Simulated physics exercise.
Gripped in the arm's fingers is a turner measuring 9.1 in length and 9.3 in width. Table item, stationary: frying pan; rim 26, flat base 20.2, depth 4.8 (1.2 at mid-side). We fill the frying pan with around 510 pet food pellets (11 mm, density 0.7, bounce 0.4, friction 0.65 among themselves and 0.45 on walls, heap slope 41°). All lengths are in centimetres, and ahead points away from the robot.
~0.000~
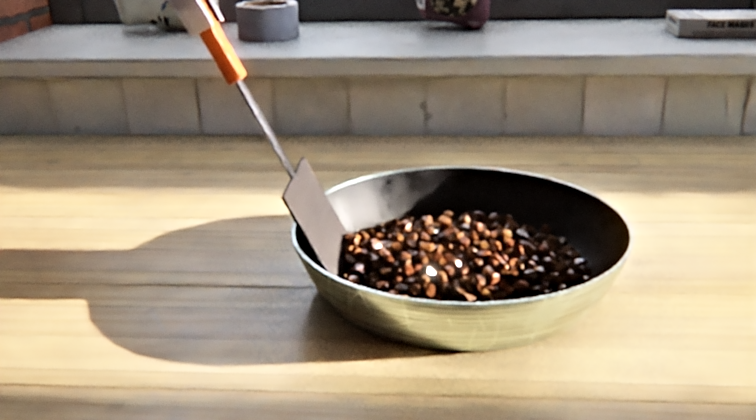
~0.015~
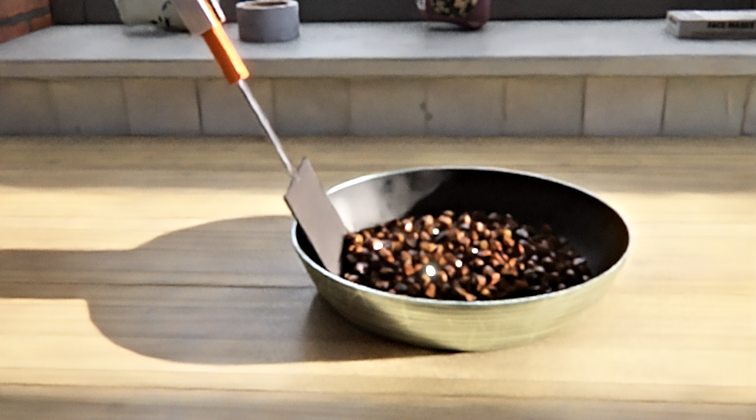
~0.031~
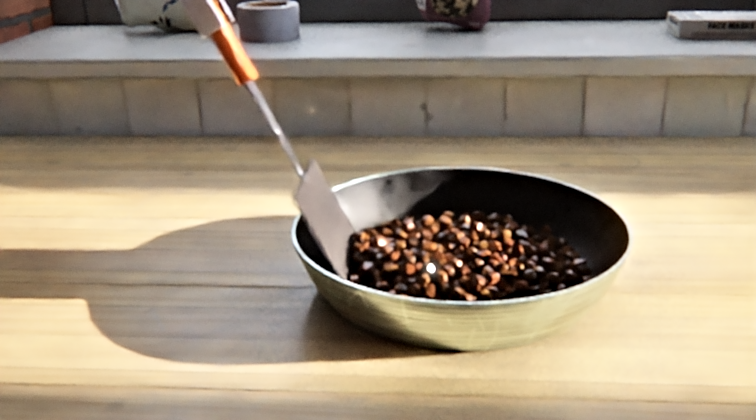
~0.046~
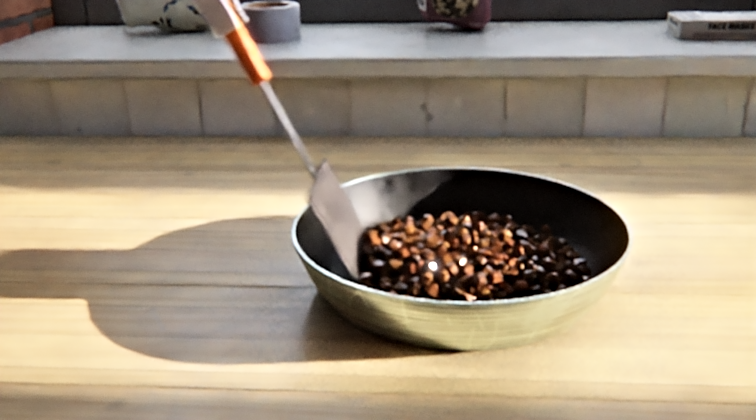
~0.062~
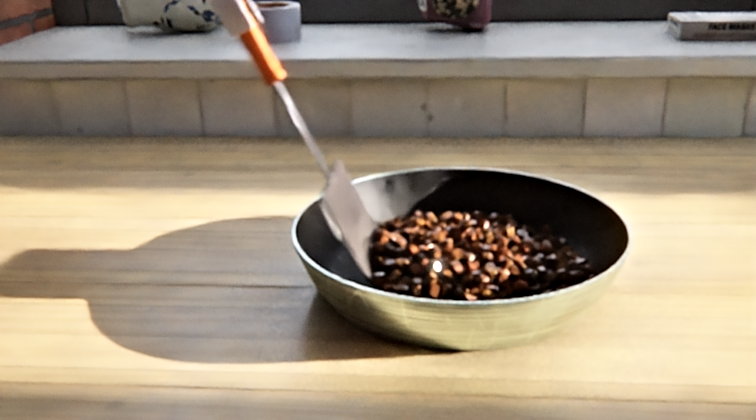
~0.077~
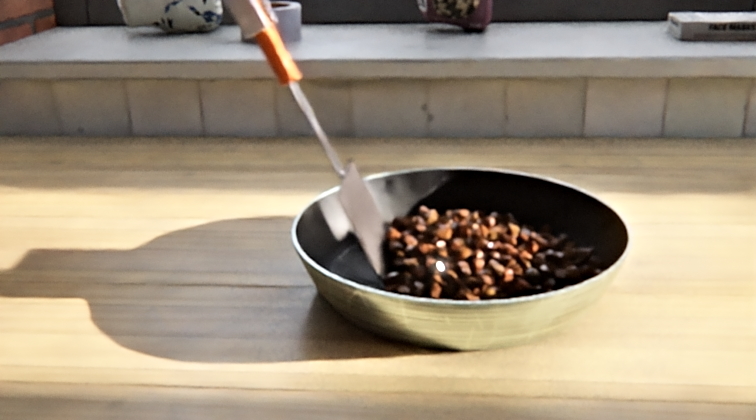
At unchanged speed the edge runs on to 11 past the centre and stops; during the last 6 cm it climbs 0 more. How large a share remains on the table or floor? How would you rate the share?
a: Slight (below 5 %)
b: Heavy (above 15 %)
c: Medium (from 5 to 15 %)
Heavy (above 15 %) (b).
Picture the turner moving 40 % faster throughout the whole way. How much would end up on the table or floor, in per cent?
Around 45 per cent would finish on the table or floor.
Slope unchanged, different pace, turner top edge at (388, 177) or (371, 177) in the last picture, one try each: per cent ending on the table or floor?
About 50 and 50 percent.
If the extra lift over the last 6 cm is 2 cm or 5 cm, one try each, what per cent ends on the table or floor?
Result: Approx. 40 % and 30 %, one try each.
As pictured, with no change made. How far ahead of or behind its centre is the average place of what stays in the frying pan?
I'd say it's roughly 3.5 cm toward the front.
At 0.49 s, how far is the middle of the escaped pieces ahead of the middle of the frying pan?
Roughly 18 cm.
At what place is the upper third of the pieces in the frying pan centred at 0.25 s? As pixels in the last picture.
It is centred at about (586, 228).
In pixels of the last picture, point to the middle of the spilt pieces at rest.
I'd place it close to (748, 293).
By 0.16 s, sloping 64°, highest piece 6 above the table; 506 in the frying pan.
By 0.25 s, sloping 64°, highest piece 8 above the table; 496 in the frying pan, 10 on the blade or in flight.
By 0.49 s, sloping 64°, highest piece 15 above the table; 293 in the frying pan, 90 on the table or floor, 123 on the blade or in flight.
By 1.54 s, sloping 64°, highest piece 6 above the table; 292 in the frying pan, 214 on the table or floor.
Final count, 292 in the frying pan, 214 on the table or floor. That is 42 % on the table or floor.
